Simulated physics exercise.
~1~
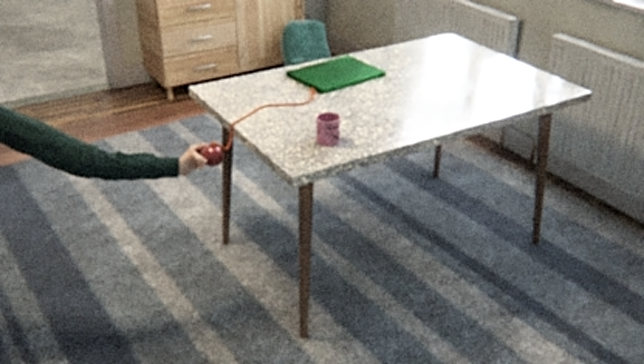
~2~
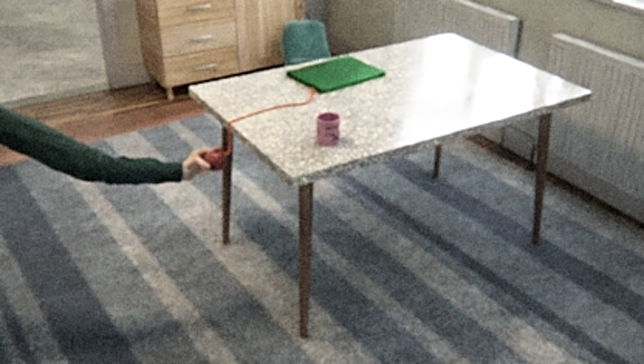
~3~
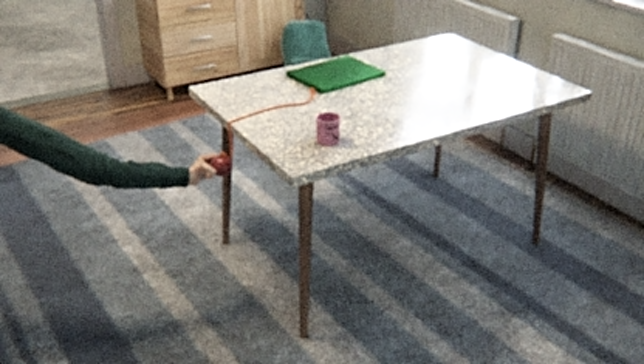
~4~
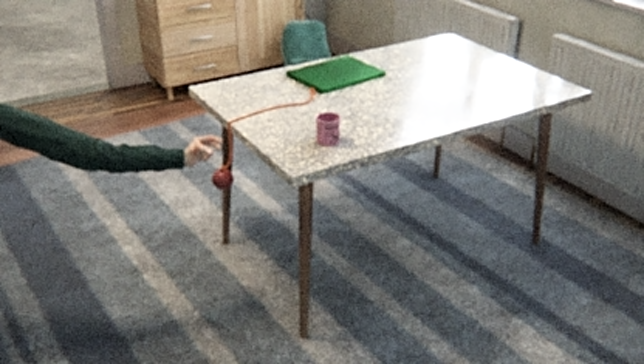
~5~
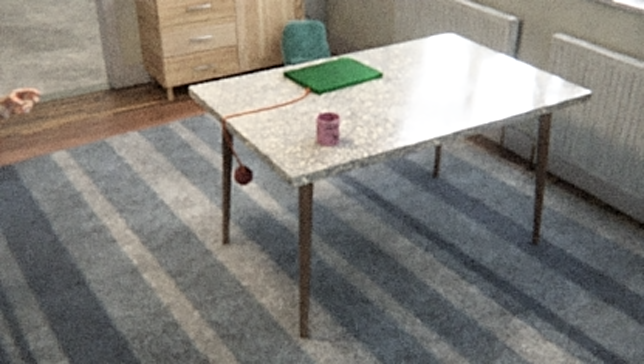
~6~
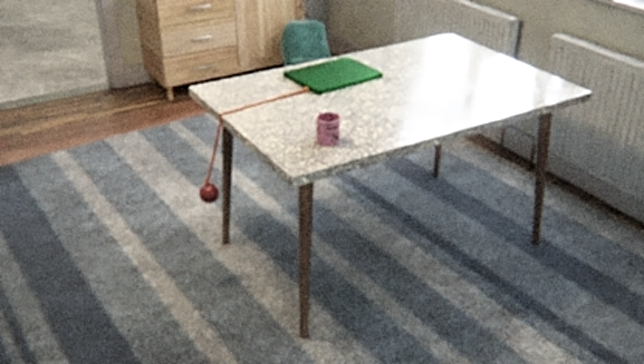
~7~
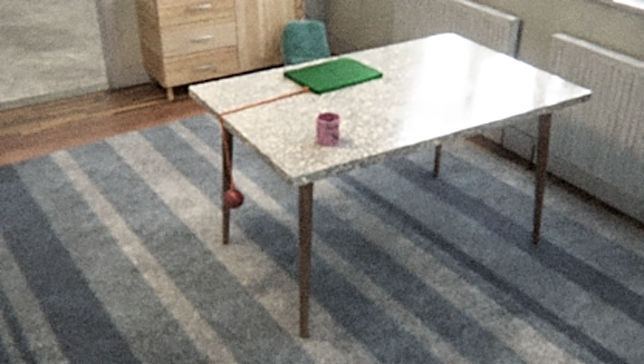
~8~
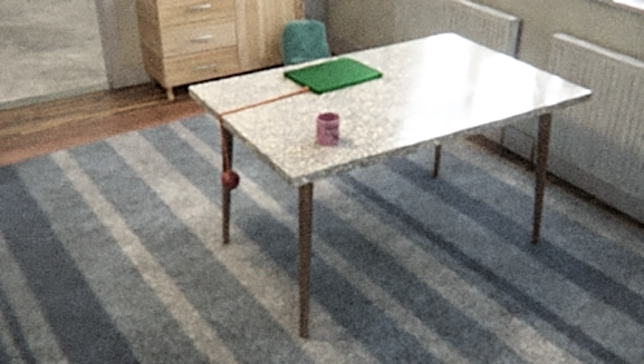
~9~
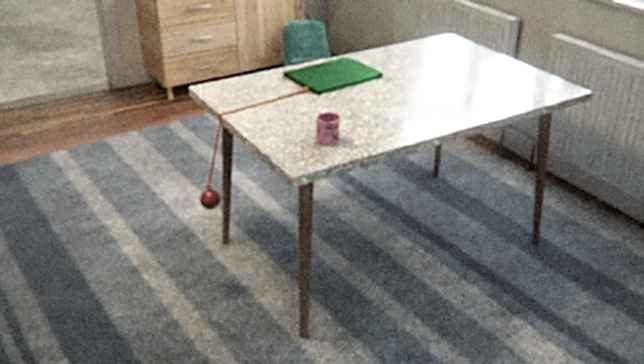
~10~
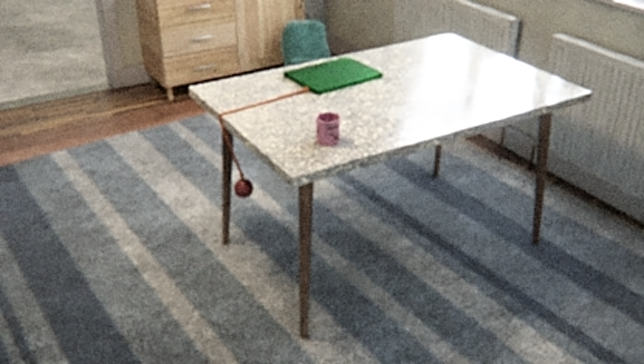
We see a hand lower a red apple on a cord past the left end of a table, then let go and withdraw. The apple swings back and forth below the edge, still hanging at the end, while the green laptop and pink cup remain on top.
